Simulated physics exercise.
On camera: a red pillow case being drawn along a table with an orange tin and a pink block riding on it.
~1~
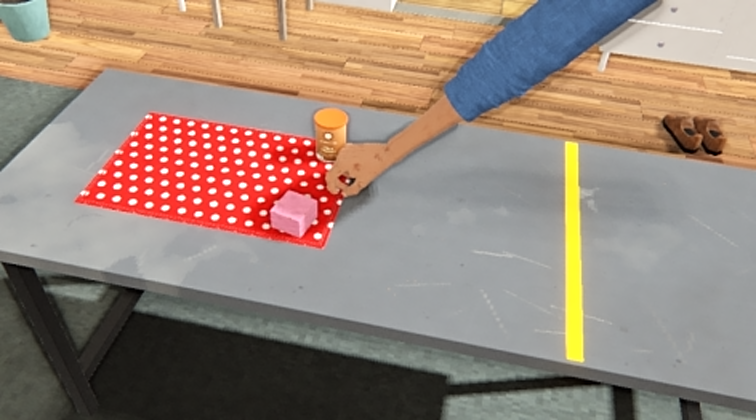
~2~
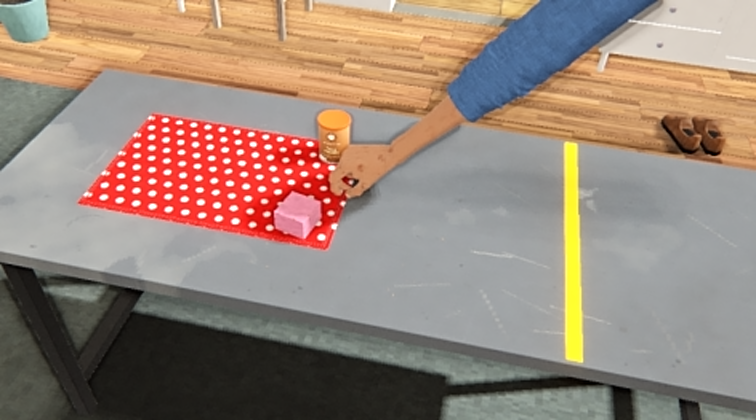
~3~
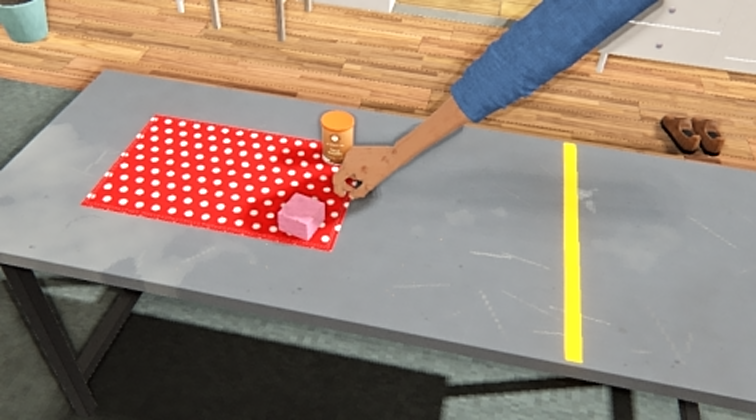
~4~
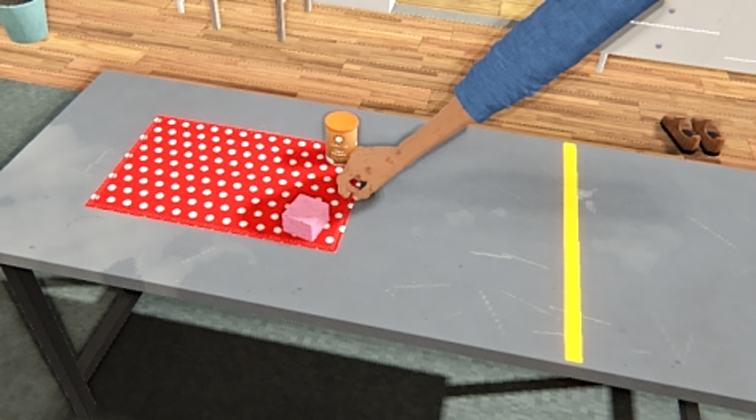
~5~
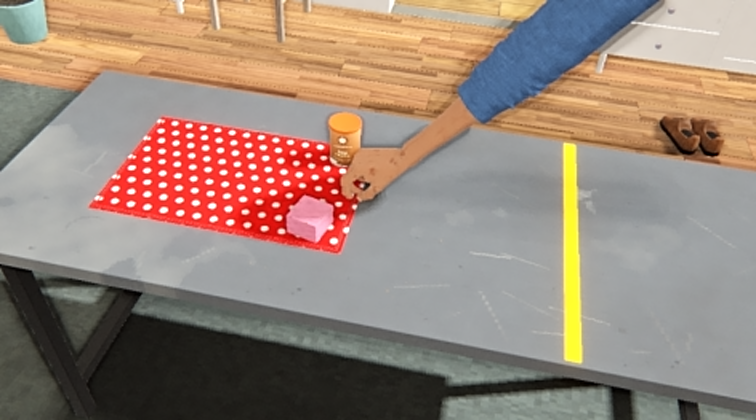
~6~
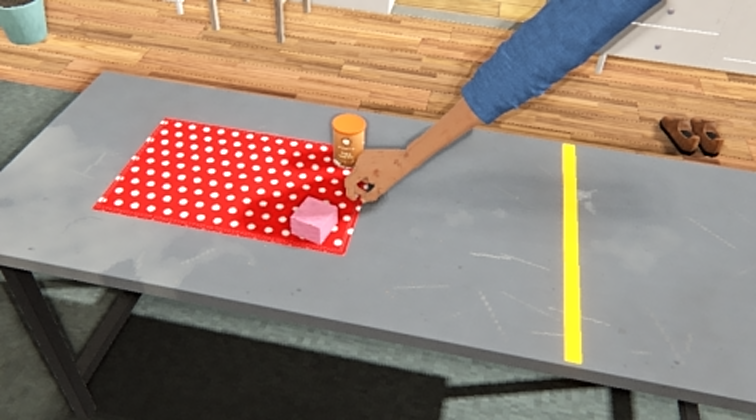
Red polka-dot cloth sliding slightly right across a grey table as a hand drags its edge, carrying a pink block and orange tin.
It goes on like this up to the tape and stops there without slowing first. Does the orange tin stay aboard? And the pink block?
The orange tin remains aboard; the pink block keeps its seat.
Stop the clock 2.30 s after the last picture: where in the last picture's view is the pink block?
Near (526, 258).
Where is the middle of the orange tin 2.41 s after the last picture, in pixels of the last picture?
By then it is at (543, 173).
Then, 2.30 s on from there, hem at the tape; orange tin on the cloth near (539, 172); pink block on the cloth near (526, 258).
Then, 2.41 s on from there, hem at the tape; orange tin on the cloth near (543, 173); pink block on the cloth near (531, 259).
In the end, hem at the tape; orange tin on the cloth near (543, 173); pink block on the cloth near (531, 259). The orange tin keeps its seat and the pink block stays on the cloth.
